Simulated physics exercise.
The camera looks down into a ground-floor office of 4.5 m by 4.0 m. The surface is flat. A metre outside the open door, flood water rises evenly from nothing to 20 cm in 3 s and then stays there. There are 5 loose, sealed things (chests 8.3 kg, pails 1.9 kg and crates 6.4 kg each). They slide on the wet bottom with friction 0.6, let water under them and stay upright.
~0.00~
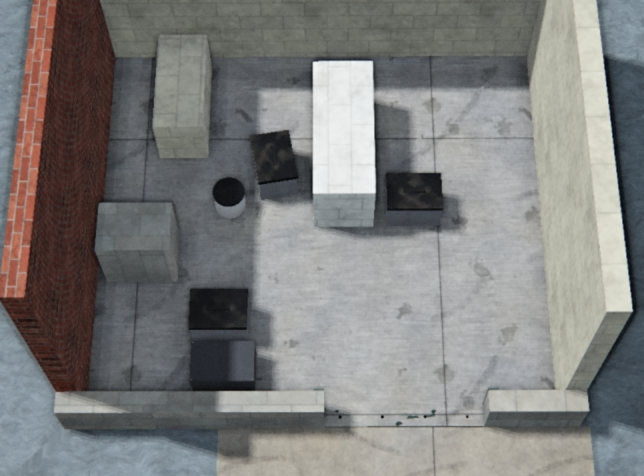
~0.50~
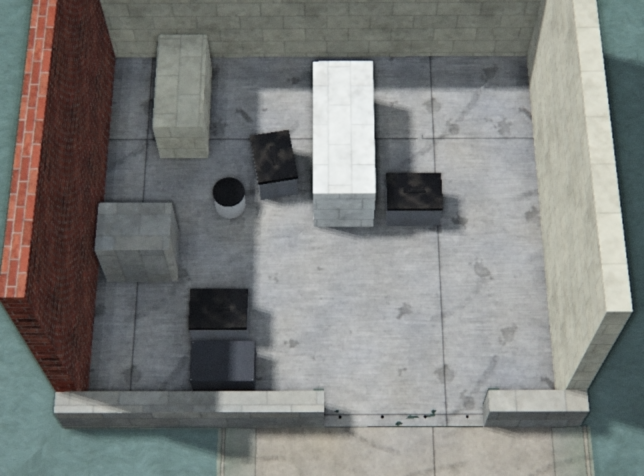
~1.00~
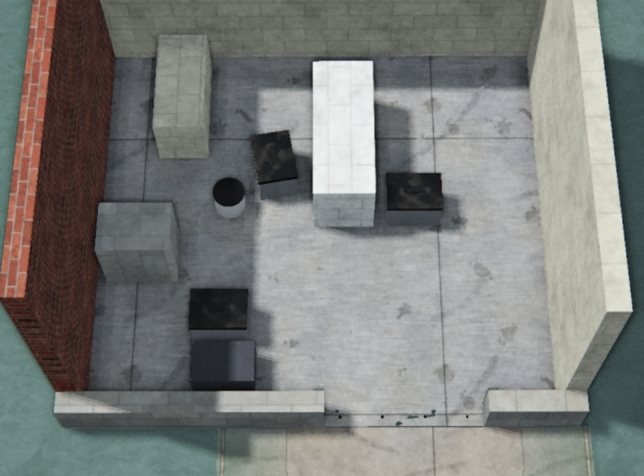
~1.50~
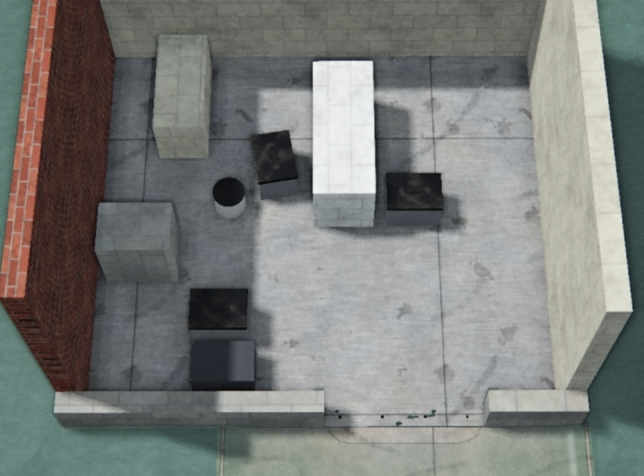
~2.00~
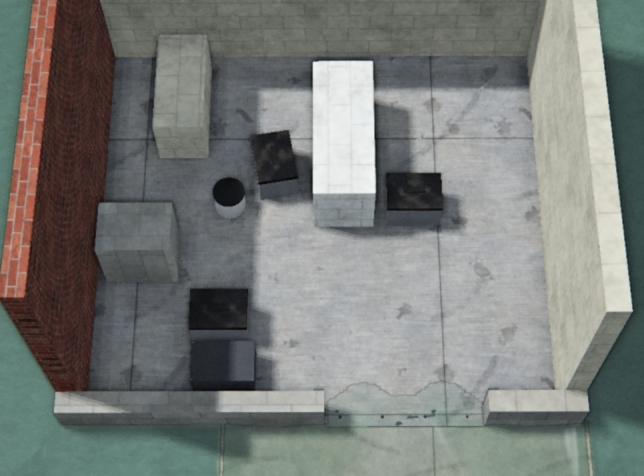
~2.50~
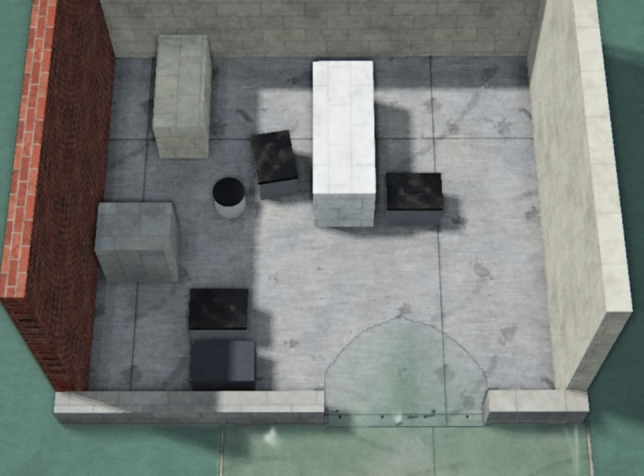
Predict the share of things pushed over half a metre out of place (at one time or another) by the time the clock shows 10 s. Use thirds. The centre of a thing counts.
It is from one to two thirds.
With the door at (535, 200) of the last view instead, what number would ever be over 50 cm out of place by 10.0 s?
Then 4.
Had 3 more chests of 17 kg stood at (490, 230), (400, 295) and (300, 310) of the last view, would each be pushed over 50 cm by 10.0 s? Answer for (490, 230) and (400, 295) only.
In turn: Over, past it.
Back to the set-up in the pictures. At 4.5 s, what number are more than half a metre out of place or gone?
I count 1.
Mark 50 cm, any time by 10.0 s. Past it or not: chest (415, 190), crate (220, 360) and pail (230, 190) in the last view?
In that order: More, less, over.
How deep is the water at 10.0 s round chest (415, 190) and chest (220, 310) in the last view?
Roughly 12 and 3 cm.
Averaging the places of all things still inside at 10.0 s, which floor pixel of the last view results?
Around (256, 192).
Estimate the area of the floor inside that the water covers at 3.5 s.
Some 3.5 m2.
After 3.5 s 0 of 5 are over 50 cm from their spots; 0 afloat.
After 4.5 s 1 of 5 are over 50 cm from their spots; 0 afloat.
After 7.0 s 2 of 5 are over 50 cm from their spots; 1 afloat.
After 10.0 s 3 of 5 are over 50 cm from their spots, and 3 have been at some point; 3 afloat.
